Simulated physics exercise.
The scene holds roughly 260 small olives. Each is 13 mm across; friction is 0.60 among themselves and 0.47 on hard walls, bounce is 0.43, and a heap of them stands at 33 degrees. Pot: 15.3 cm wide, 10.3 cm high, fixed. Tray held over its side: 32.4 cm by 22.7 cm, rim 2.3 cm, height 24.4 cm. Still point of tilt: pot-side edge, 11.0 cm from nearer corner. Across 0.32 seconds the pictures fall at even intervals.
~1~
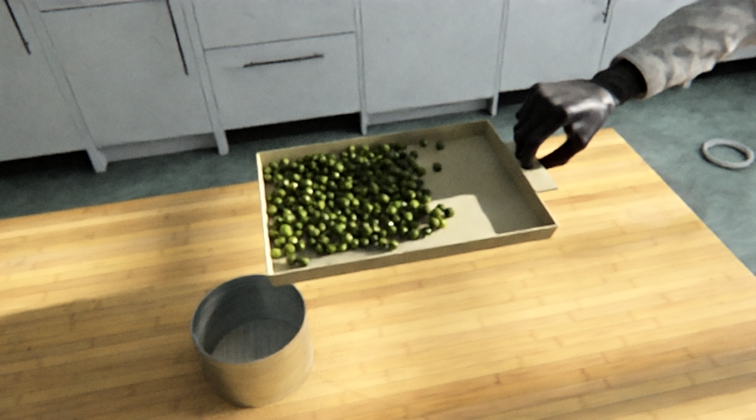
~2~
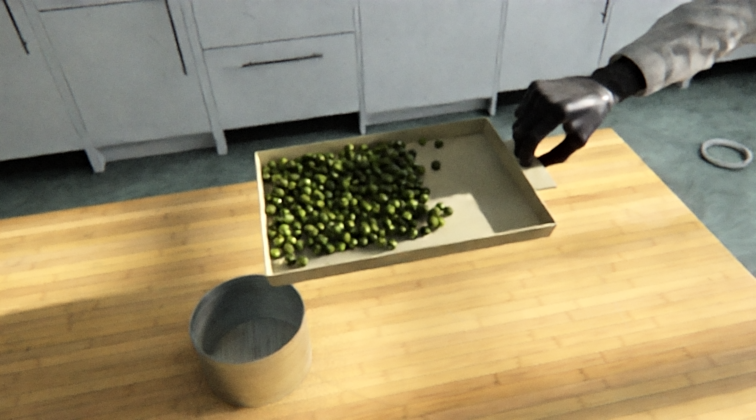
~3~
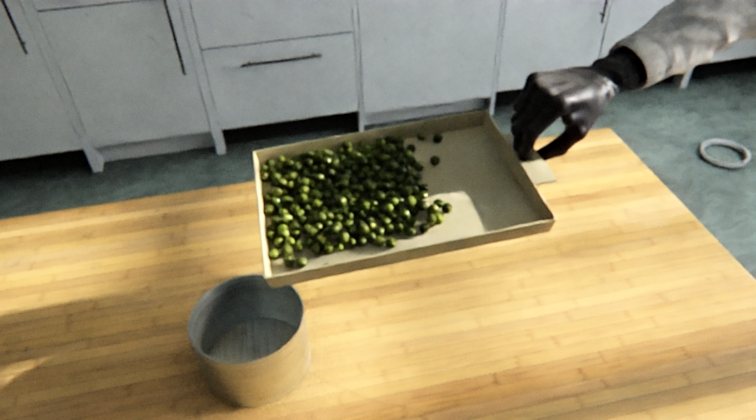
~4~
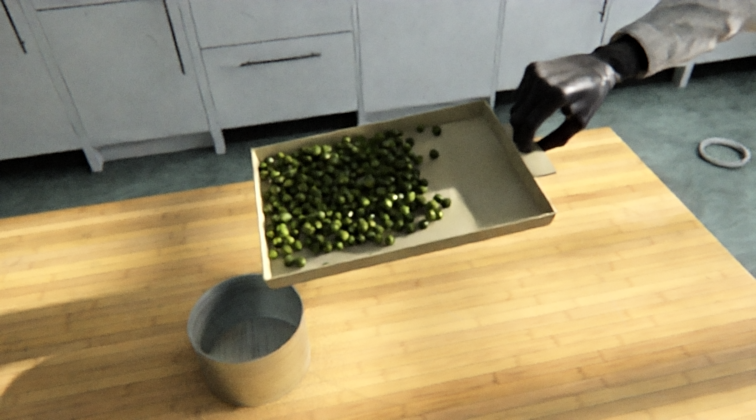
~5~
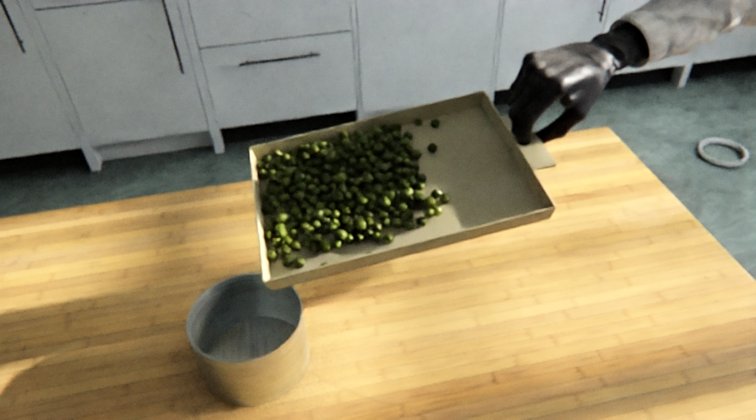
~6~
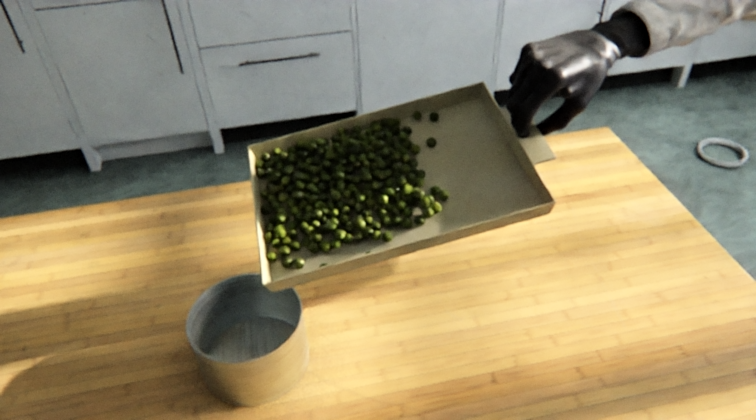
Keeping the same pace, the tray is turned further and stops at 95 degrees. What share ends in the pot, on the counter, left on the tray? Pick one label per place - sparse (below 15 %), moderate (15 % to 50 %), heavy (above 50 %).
Pot: Moderate; counter: Heavy; tray: Sparse.
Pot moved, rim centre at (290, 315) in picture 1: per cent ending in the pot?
Something like 50 per cent would settle in it.
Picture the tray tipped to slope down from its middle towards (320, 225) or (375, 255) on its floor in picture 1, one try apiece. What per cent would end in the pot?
Some 60 and 10 per cent.
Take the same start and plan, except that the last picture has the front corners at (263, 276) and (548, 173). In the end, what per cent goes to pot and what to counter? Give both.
The pot gets 65 and the counter 35.
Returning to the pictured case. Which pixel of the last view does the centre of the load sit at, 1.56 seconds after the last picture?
By then the middle of the load sits around (284, 202).
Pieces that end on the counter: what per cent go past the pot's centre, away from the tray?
I'd put it close to 40 per cent.
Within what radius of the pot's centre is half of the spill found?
That comes to near 16 cm.
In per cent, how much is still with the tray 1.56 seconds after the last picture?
Load share: Around 90%.
Then, 0.94 s after the last picture, tilt 50 degrees; the tray holds 100 %, the pot 0 %.
Then, 1.56 s after the last picture, tilt 76 degrees; the tray holds 90 %, the pot 0 %.
Then, 2.23 s after the last picture, tilt 95 degrees; the tray holds 5 %, the pot 40 %.
In the end, pot 40 %, counter 60 %, tray 0 %.
